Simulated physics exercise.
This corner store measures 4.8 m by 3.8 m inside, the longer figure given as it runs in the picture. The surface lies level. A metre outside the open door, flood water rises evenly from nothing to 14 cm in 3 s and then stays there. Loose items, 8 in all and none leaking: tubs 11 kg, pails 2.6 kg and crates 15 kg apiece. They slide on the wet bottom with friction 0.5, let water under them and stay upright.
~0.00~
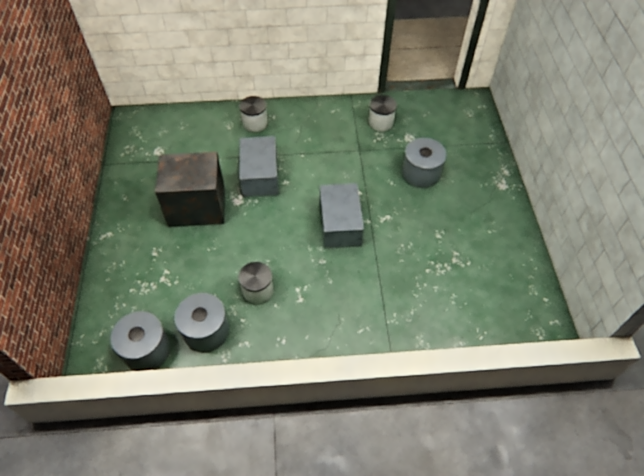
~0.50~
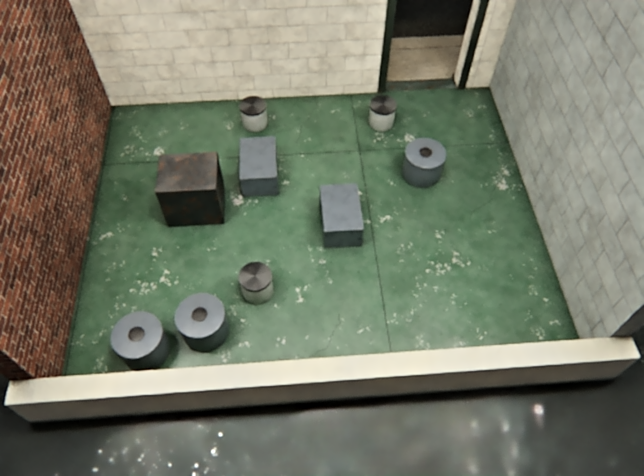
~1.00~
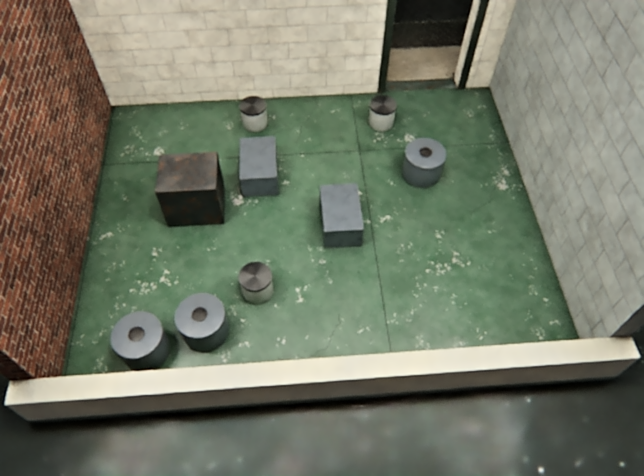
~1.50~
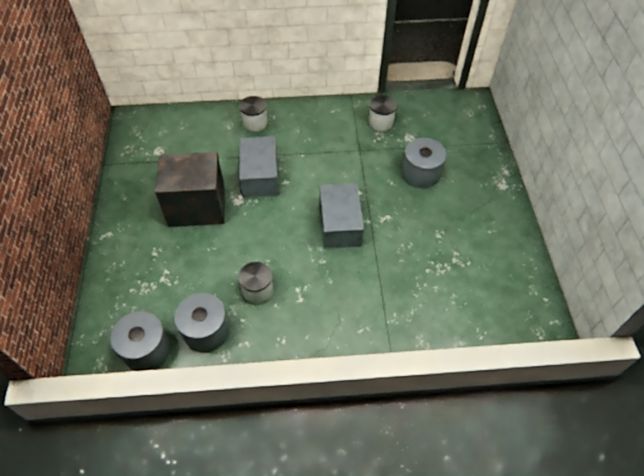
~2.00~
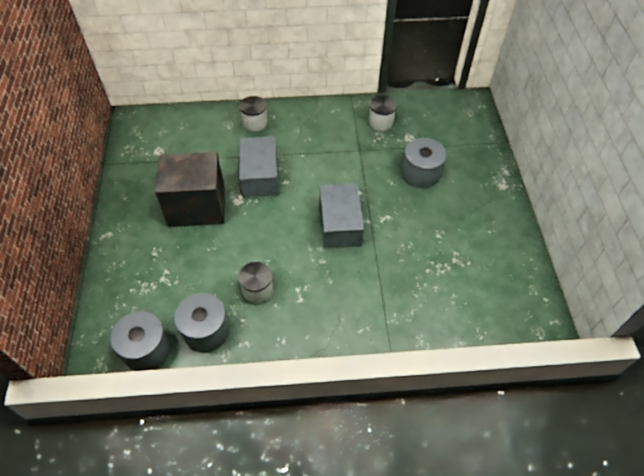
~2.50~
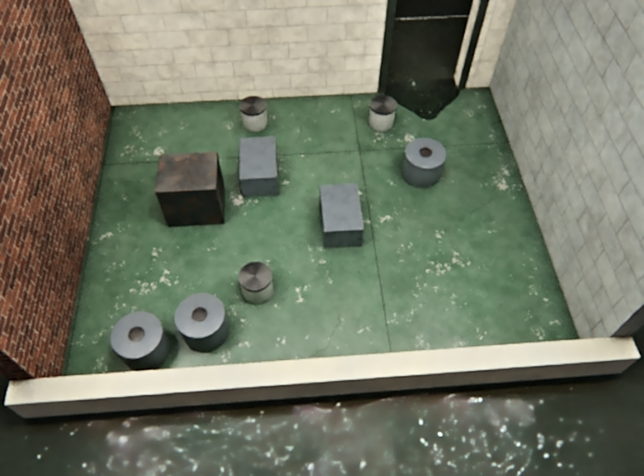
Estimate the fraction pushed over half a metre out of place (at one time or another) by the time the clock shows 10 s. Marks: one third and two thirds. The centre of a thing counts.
Share: Under a third.
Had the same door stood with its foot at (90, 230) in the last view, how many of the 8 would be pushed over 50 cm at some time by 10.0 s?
Then 2.
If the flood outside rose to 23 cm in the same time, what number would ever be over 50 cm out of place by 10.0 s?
In that case 6 of them.
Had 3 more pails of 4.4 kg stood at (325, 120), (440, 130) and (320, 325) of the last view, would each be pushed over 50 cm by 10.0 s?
In turn: Under, past it, under.
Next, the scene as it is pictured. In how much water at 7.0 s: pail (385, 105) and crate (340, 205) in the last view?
About 3 and 2 cm.
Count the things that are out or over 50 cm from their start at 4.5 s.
By then 0.
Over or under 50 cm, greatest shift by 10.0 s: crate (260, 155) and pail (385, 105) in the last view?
In turn: Short of it, more.
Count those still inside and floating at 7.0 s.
I count 0.
After 3.5 s 0 of 8 are over 50 cm from their spots; 0 afloat.
After 4.5 s 0 of 8 are over 50 cm from their spots; 0 afloat.
After 7.0 s 1 of 8 are over 50 cm from their spots; 0 afloat.
After 10.0 s 1 of 8 are over 50 cm from their spots, and 1 have been at some point; 1 afloat.
